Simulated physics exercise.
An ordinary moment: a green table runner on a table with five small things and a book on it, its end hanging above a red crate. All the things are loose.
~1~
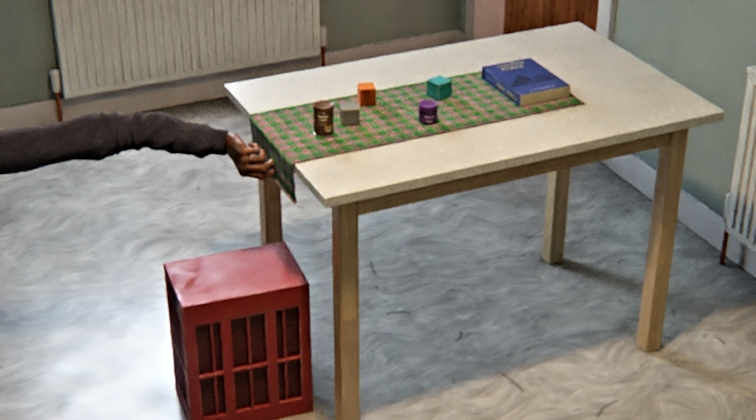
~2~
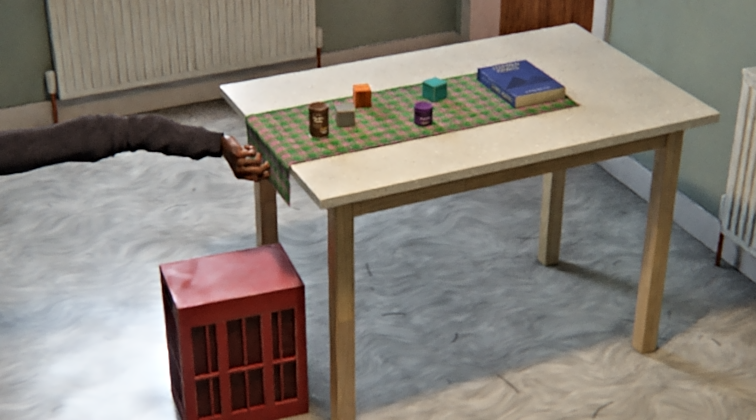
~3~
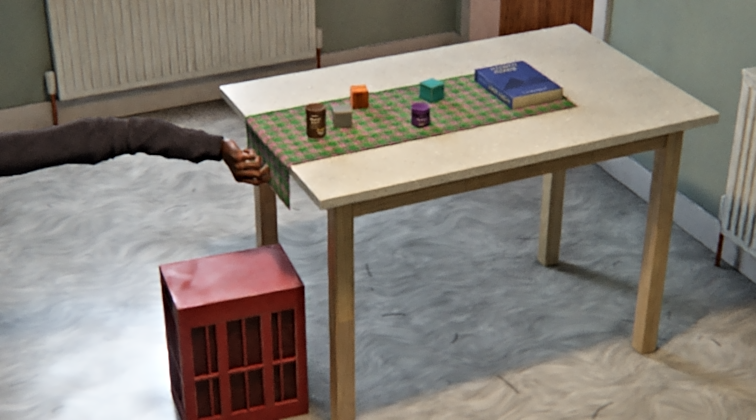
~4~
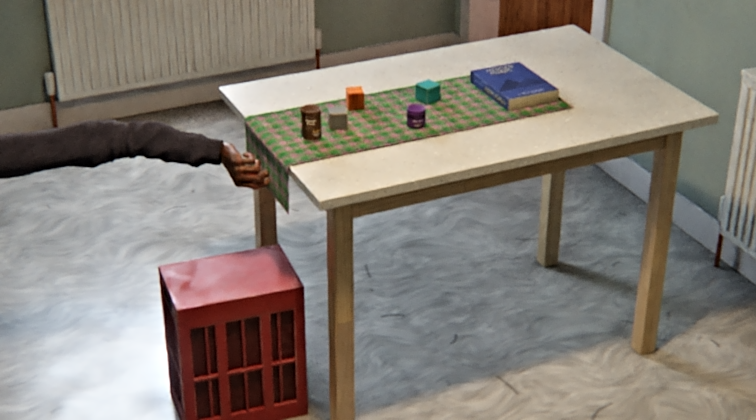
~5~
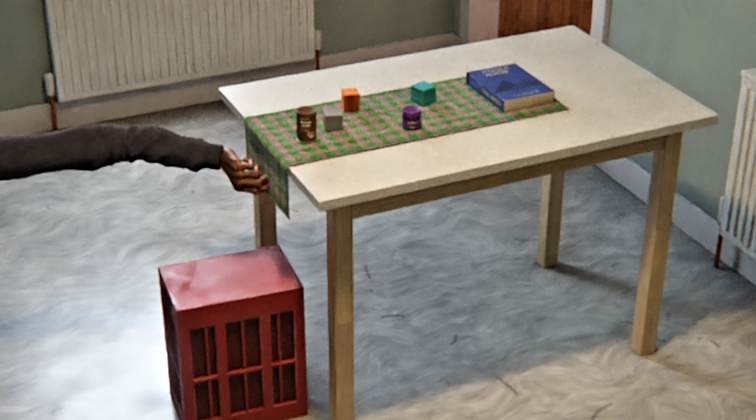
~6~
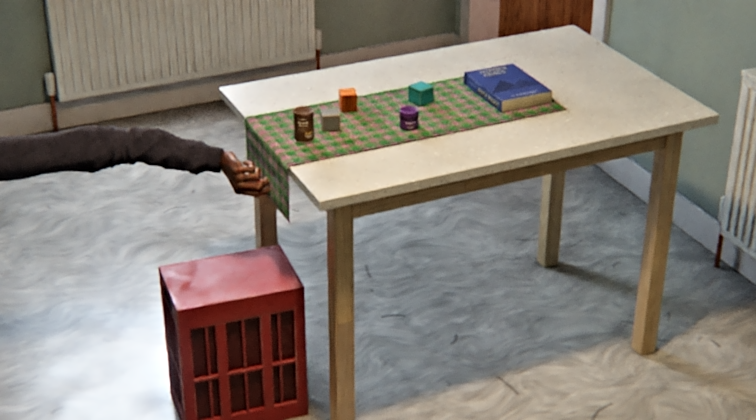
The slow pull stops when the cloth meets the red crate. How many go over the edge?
The answer is two.
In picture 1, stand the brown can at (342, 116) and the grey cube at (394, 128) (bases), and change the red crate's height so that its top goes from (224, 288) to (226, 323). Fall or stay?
The brown can falls, the grey cube falls.
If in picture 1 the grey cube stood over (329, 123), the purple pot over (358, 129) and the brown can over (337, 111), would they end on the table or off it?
The grey cube is carried off, the purple pot drops off, the brown can tumbles off.
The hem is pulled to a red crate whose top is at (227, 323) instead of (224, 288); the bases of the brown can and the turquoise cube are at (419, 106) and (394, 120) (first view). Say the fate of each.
The brown can survives, the turquoise cube drops off.
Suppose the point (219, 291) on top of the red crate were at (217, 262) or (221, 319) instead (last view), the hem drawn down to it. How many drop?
In that case 1 and 3.
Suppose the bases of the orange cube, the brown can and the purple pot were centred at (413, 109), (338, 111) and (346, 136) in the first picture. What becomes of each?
The orange cube remains up; the brown can goes over; the purple pot goes over.
Early on, hem near (268, 219); all still up.
Midway, hem near (268, 252); brown can gone.
Near the end, hem on the crate; brown can and grey cube gone.
Finally, hem on the crate; brown can and grey cube gone. Over the edge go two.
